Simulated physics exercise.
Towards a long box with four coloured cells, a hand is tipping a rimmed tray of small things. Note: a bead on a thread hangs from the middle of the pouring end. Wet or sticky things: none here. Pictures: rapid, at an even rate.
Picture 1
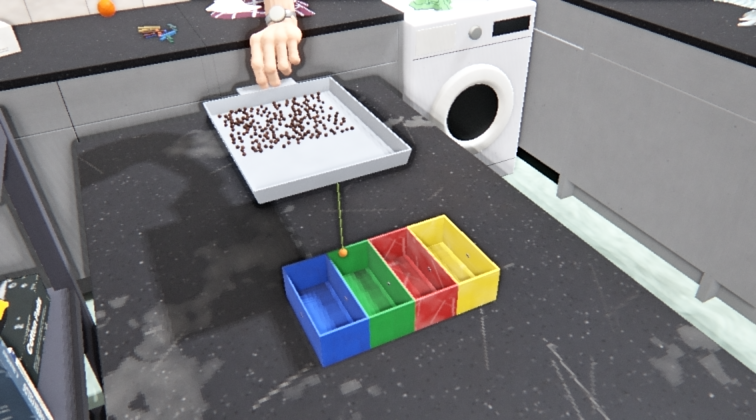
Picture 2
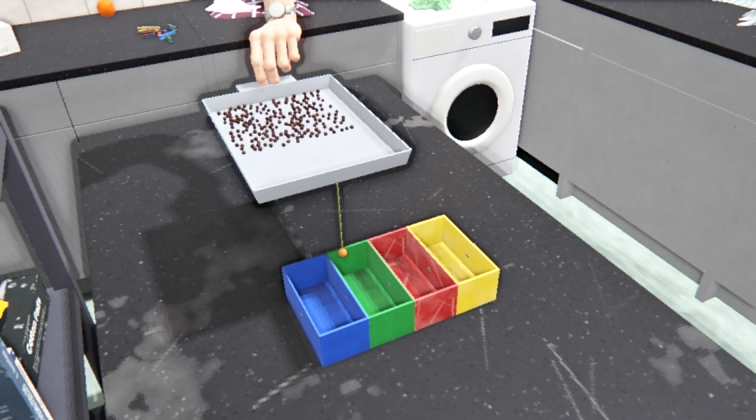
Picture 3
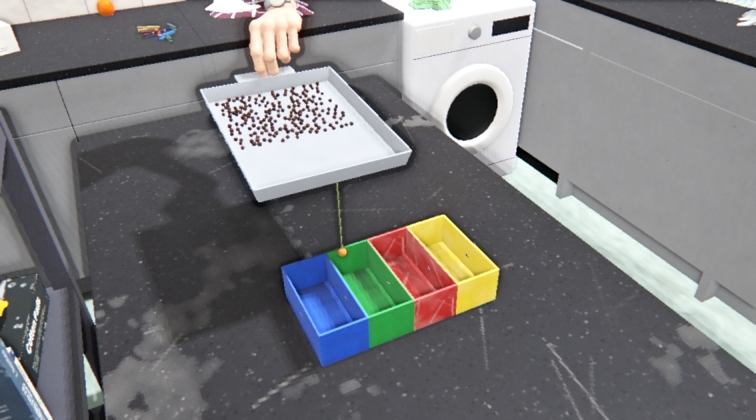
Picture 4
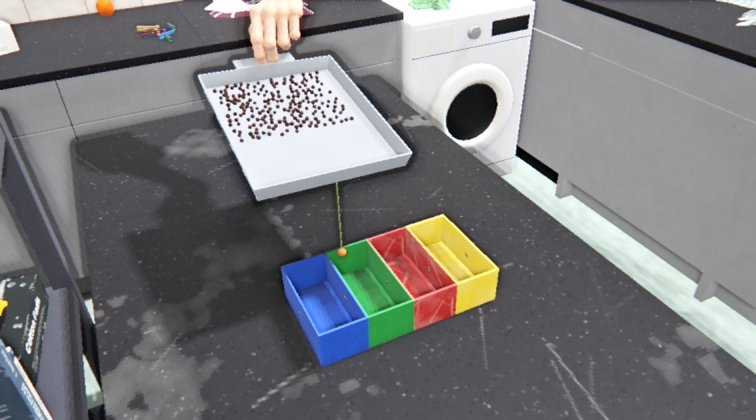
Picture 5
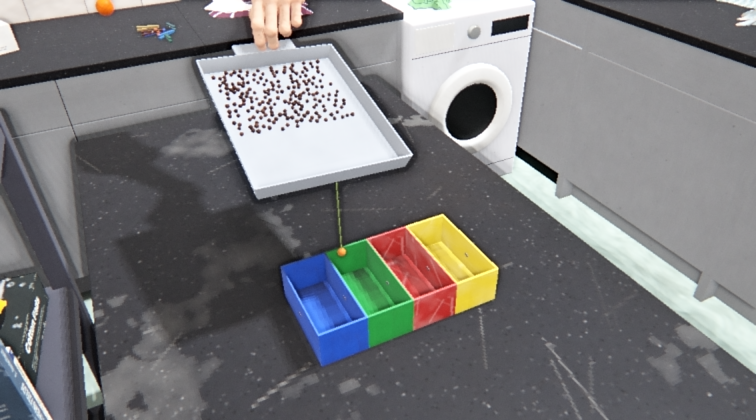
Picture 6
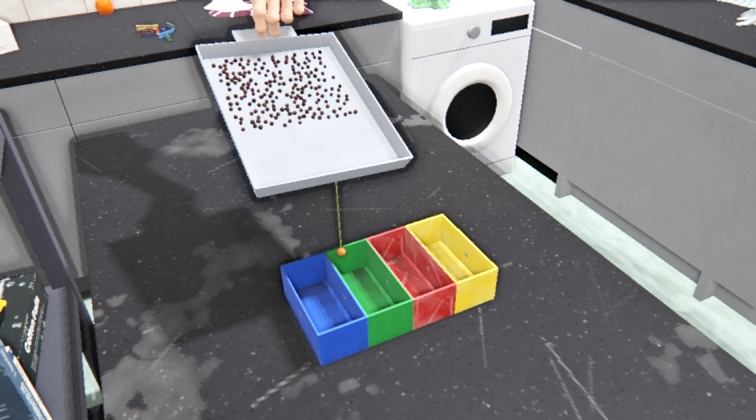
A hand at the top grips the far edge of a pale grey rimmed tray and steadily raises it, tilting the tray toward a steady camera looking down on a dark kitchen worktop. Small dark brown berries lie scattered across its far half, and an orange bead hangs on a thread above blue, green, red and yellow cells. The berries shift slightly on the tray as it steepens, while the box stays still.
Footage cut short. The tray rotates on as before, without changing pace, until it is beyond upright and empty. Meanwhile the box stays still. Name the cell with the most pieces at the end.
Red.
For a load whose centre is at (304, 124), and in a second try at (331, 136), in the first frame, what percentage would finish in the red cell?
You'd get near 80 percent first and near 80 percent next.
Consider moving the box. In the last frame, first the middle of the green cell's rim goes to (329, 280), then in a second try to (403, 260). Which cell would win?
It would be yellow the first time and green the second time.
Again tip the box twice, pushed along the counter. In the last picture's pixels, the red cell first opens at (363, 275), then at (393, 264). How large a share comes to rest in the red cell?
First position: Some 20 %; second position: Some 50 %.
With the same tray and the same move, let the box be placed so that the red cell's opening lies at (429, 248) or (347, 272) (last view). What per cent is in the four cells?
You'd get about 100 per cent first and about 60 per cent second.
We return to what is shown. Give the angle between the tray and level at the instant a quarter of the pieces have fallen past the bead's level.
Reading: Some 70°.
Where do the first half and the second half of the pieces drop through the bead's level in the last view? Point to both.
The opening part goes through (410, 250); what follows goes through (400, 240).
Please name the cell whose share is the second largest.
Rank 2: The green one.
Just after the last frame, tray tipped steeply; roughly two thirds on the tray; about a tenth in the red cell; about a tenth in the yellow cell; just a few in the green cell; just a few in the blue cell; about a tenth falling or outside the box.
A moment on, tray tipped past a quarter turn; about a tenth on the tray; roughly half in the red cell; about a tenth in the green cell; about a tenth in the yellow cell; just a few in the blue cell; roughly a quarter falling or outside the box.
Further on, tray tipped past a quarter turn; the larger part in the red cell; roughly a quarter in the green cell; about a tenth in the yellow cell; just a few in the blue cell; just a few falling or outside the box.
When it is over, tray tipped past a quarter turn; the larger part in the red cell; roughly a quarter in the green cell; about a tenth in the yellow cell; just a few in the blue cell; just a few outside the box.
